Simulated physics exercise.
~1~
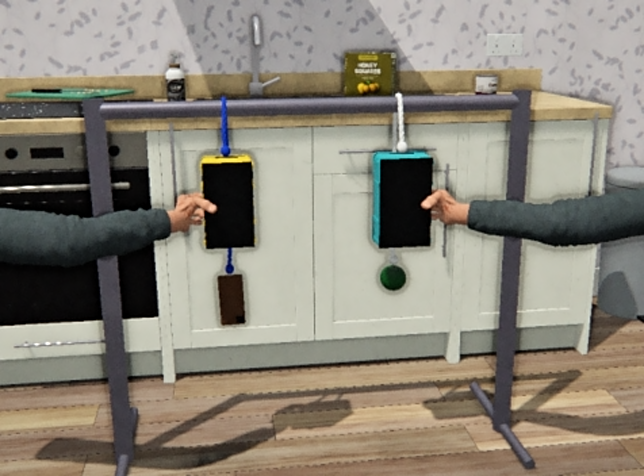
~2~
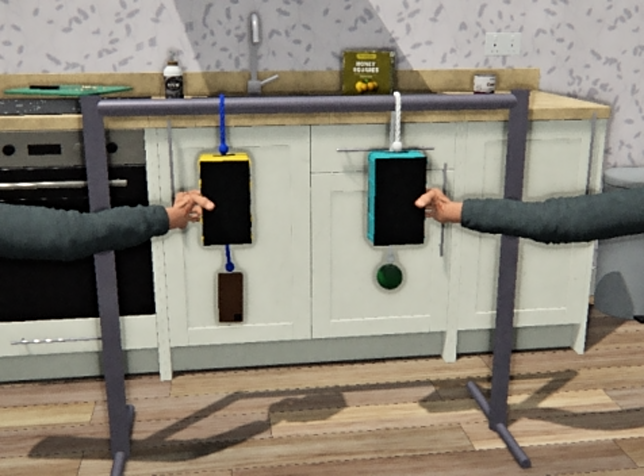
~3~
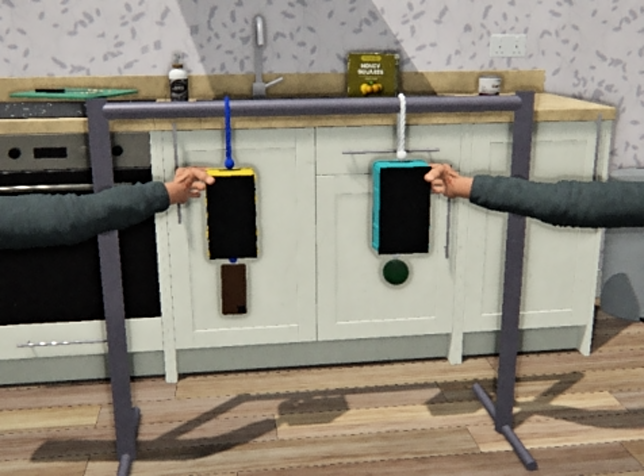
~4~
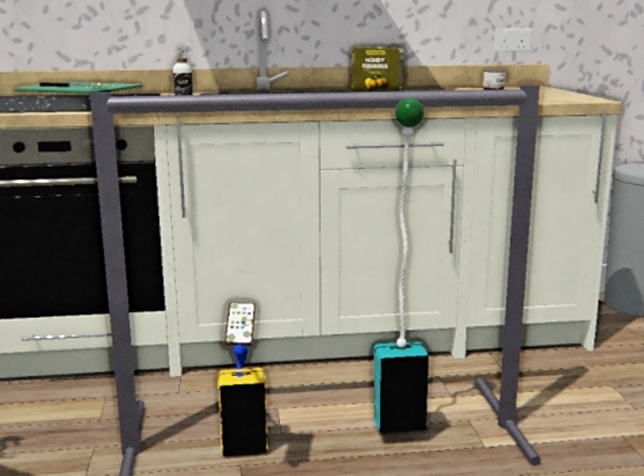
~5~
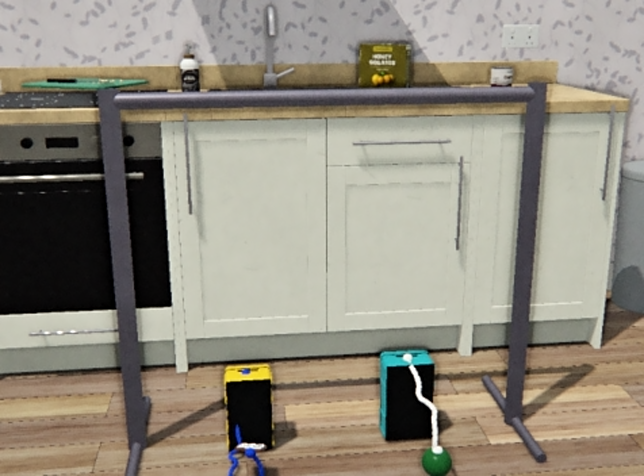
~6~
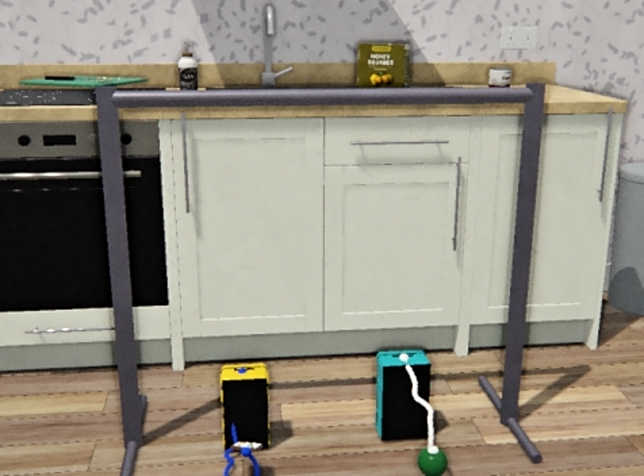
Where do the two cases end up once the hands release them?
Both end up on the floor beneath the rail. Neither rope stays over the rail, as each case pulls its rope through on the way down.
